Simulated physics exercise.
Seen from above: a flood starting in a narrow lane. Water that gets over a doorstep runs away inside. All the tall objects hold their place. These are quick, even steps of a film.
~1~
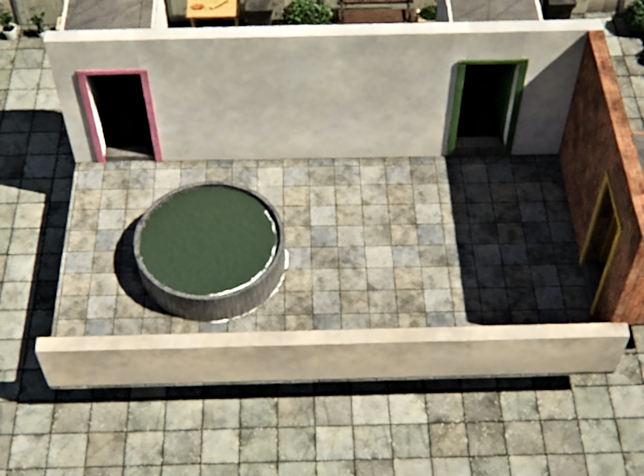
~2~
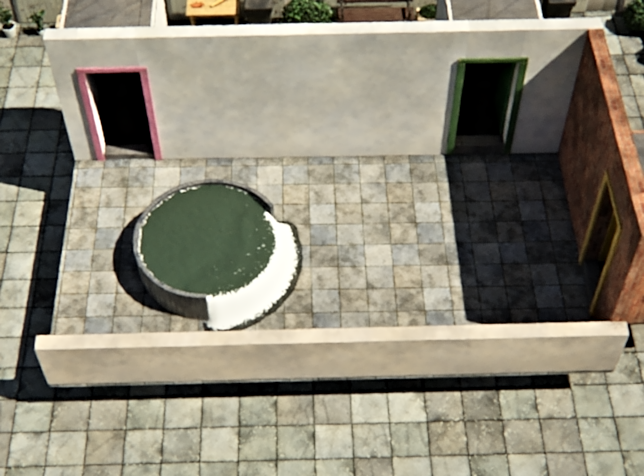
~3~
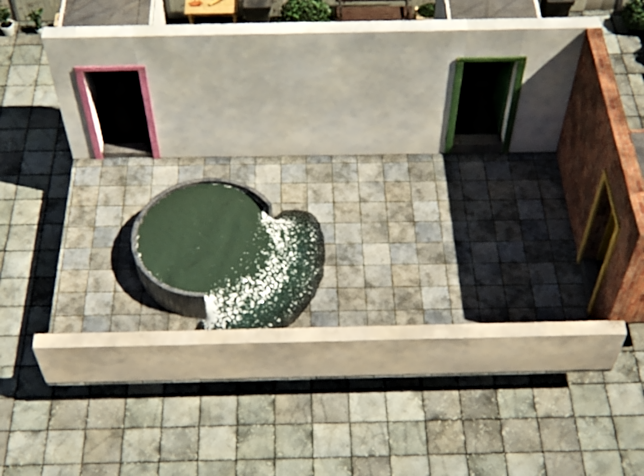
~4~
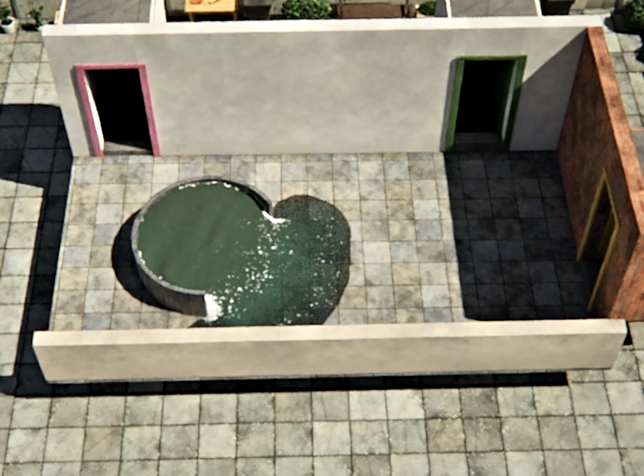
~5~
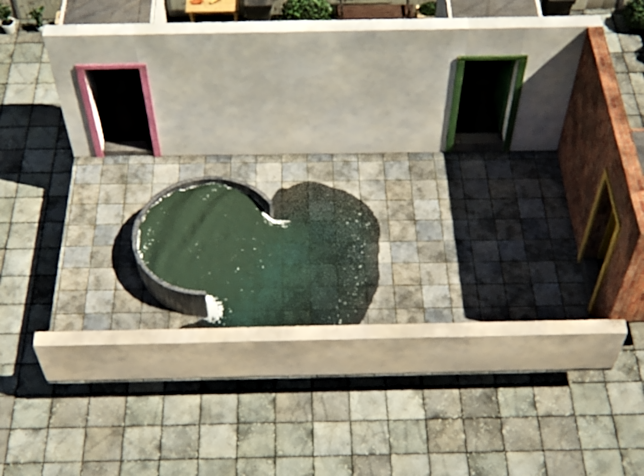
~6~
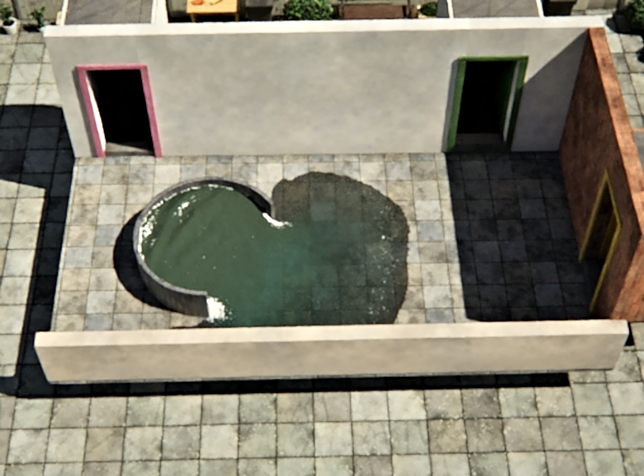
Green water burst out through the lower right side of a round pool in a walled, paved yard, foaming white at first, then spread rightward across the tiles in a widening dark sheet.
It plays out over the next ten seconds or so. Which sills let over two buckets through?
One by one: The pink door admits no more than that; the green door admits no more than that; the yellow door lets in a lot.
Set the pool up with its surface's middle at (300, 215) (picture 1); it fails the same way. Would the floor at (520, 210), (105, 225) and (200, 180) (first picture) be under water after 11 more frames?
In that order: Awash, free of water, free of water.
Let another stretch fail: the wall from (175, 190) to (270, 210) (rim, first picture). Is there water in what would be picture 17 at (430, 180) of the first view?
Verdict: Awash.
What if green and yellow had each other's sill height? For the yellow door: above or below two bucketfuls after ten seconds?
The yellow door is over.
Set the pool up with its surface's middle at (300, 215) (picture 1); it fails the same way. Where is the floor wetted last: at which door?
It is the one in pink.
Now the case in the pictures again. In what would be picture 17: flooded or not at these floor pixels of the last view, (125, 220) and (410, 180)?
One after the other: Free of water, flooded.
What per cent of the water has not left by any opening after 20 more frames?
About 96 per cent.
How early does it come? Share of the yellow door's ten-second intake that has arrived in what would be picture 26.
Roughly 65 per cent.
A moment on, water covers 50 % of the floor; the pink door not reached, the green door not reached, the yellow door not reached.
Next, water covers 70 % of the floor; the pink door not reached, the green door wet at the sill, nothing in, the yellow door wet at the sill, nothing in.
Then, water covers 70 % of the floor; the pink door not reached, the green door wet at the sill, nothing in, the yellow door over two buckets in.
Later, water covers 75 % of the floor; the pink door not reached, the green door wet at the sill, nothing in, the yellow door far over two buckets in.
In the end, water covers 90 % of the floor; the pink door wet at the sill, nothing in, the green door wet at the sill, nothing in, the yellow door far over two buckets in.
